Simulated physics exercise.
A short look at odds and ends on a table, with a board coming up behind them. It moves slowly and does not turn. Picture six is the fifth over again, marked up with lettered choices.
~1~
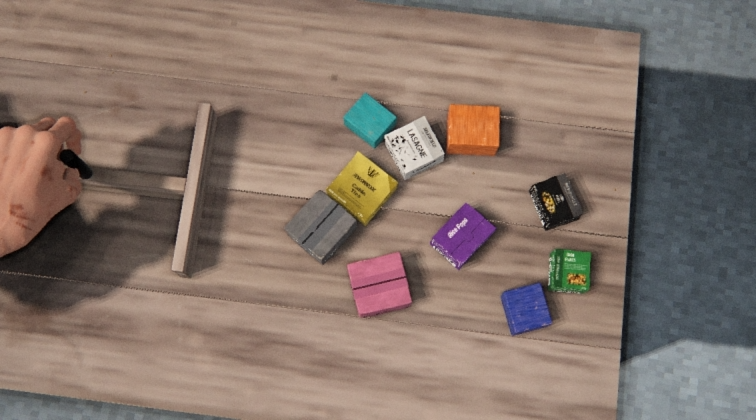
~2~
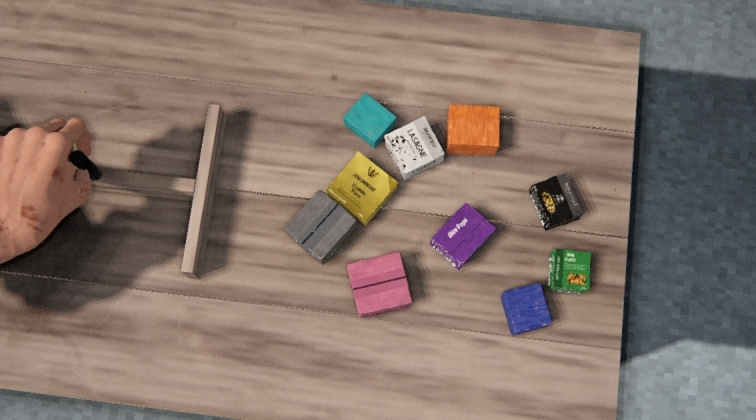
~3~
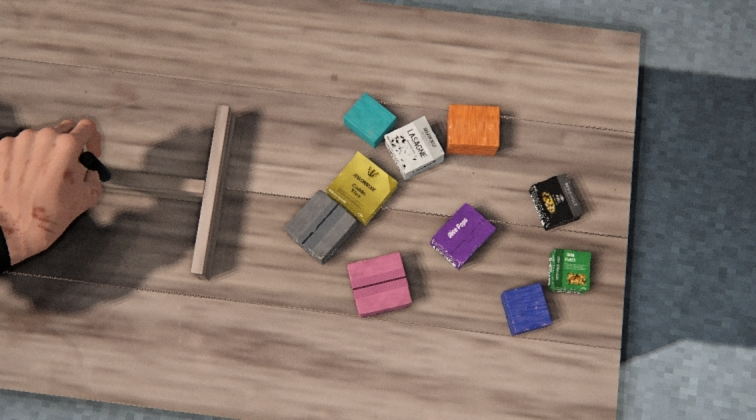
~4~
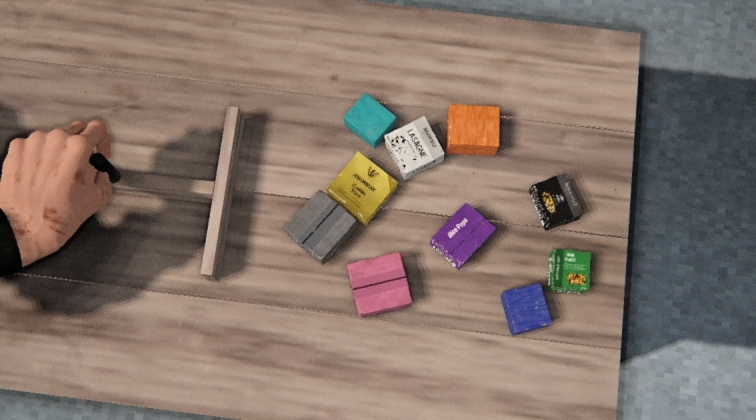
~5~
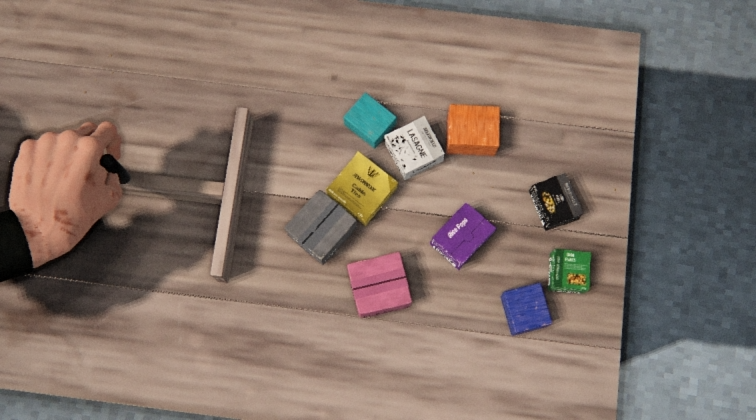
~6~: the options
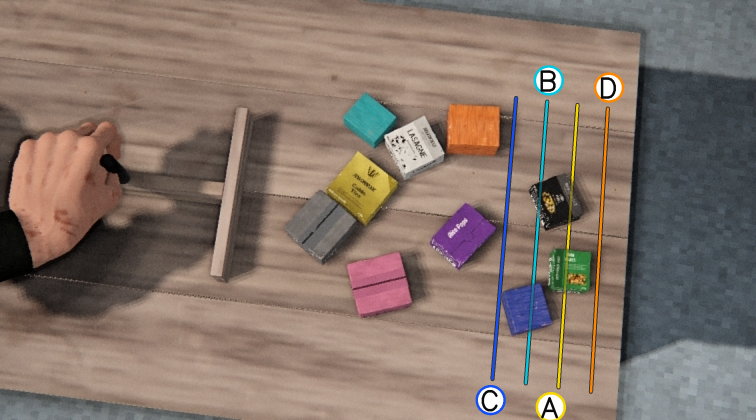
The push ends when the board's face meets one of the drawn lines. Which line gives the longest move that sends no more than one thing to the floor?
Line B.
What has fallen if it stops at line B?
The green packet.
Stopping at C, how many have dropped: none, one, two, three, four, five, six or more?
By then, none.
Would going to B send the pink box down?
No.
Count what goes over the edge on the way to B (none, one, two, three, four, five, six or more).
In all, one.
On the marked copy, A at (568, 241); B at (537, 237); C at (505, 233); D at (600, 245).
Following B. Soon after the start, board (340, 203); orange block (477, 127); white packet (423, 138).
Later, board (451, 217); black packet (559, 201); orange block (511, 97).
In the end, board (538, 227); green packet over the edge; black packet (618, 200); one fallen.
As for the rest, A drops four; C is within the limit but short; D drops six.
